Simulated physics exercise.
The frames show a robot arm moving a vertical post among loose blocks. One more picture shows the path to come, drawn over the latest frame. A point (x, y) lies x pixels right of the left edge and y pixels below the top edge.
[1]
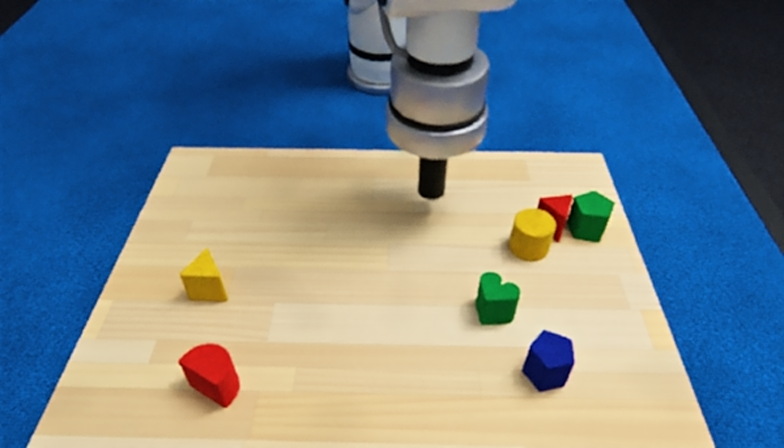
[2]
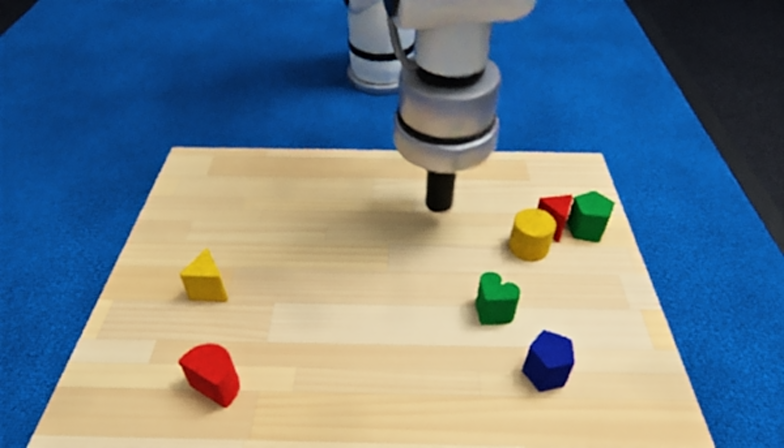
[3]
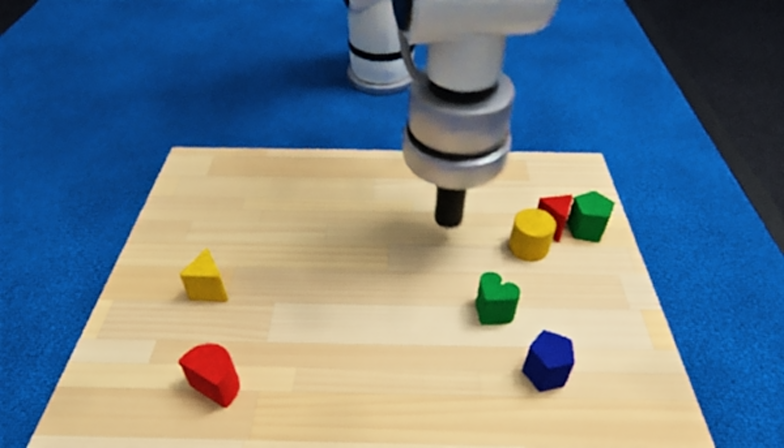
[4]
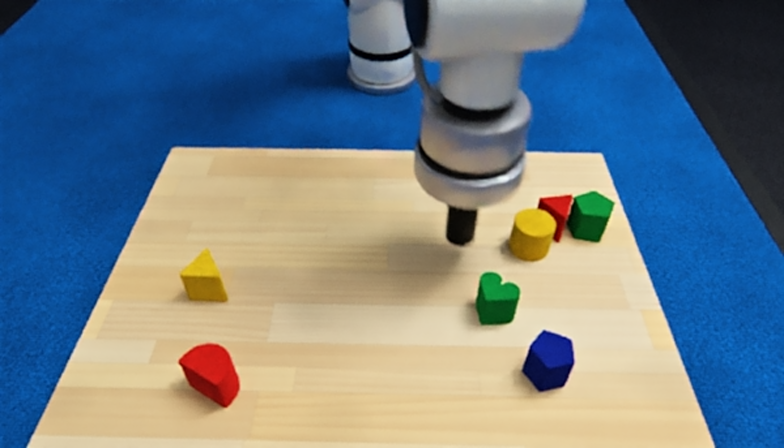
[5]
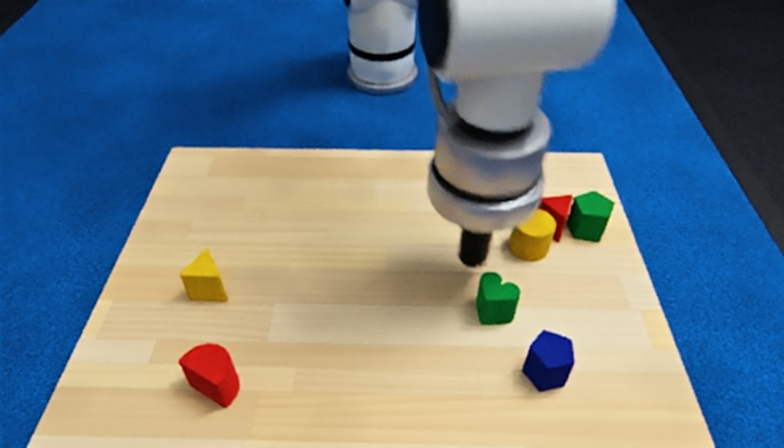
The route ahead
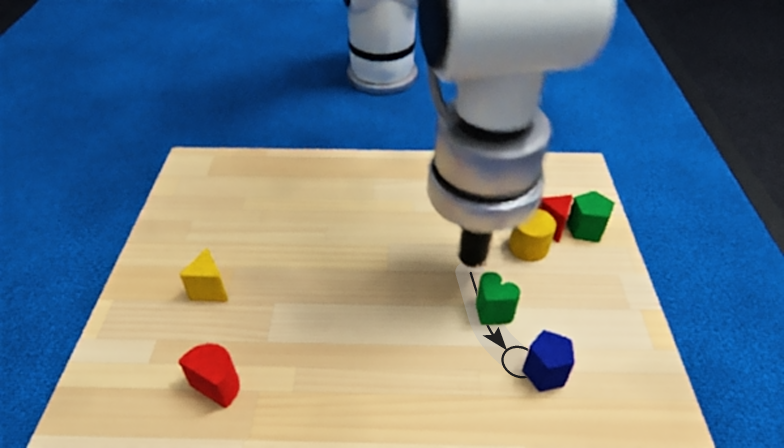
A robot arm with a black post at its tip hangs over a pale wooden board on blue carpet, seen from above by a still camera. A yellow triangle and a red block sit at left, with a green heart, blue pentagon, yellow disc, red triangle and green pentagon at right. The arm moves steadily forward and slightly right, bringing the post near the heart, while the blocks stay still.
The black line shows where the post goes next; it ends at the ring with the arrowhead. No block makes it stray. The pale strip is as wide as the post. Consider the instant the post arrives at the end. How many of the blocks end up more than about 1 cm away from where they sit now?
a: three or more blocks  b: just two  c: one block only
Answer: B.
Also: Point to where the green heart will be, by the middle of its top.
That would be at about pixel (566, 356).
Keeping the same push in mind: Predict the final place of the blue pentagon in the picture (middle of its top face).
When the path ends, it will be at (604, 376).
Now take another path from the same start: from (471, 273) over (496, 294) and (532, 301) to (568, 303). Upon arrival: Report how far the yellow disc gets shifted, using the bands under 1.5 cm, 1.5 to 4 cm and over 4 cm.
It shifts under 1.5 cm.
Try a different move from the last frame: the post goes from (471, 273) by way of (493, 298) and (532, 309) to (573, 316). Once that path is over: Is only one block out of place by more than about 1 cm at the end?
It seems so.
Path on the board, from (471, 273) via (480, 302) and (492, 333), ending at (520, 362).
The first path, step by step. One third of the way, post at (483, 288); green heart at (510, 305), turned 15° anticlockwise.
Two thirds of the way, post at (496, 320); green heart at (533, 331), turned 45° anticlockwise; blue pentagon at (564, 355).
At the end, post at (524, 347); green heart at (566, 356), turned 60° anticlockwise; yellow disc in place; blue pentagon at (604, 376), turned 15° anticlockwise.
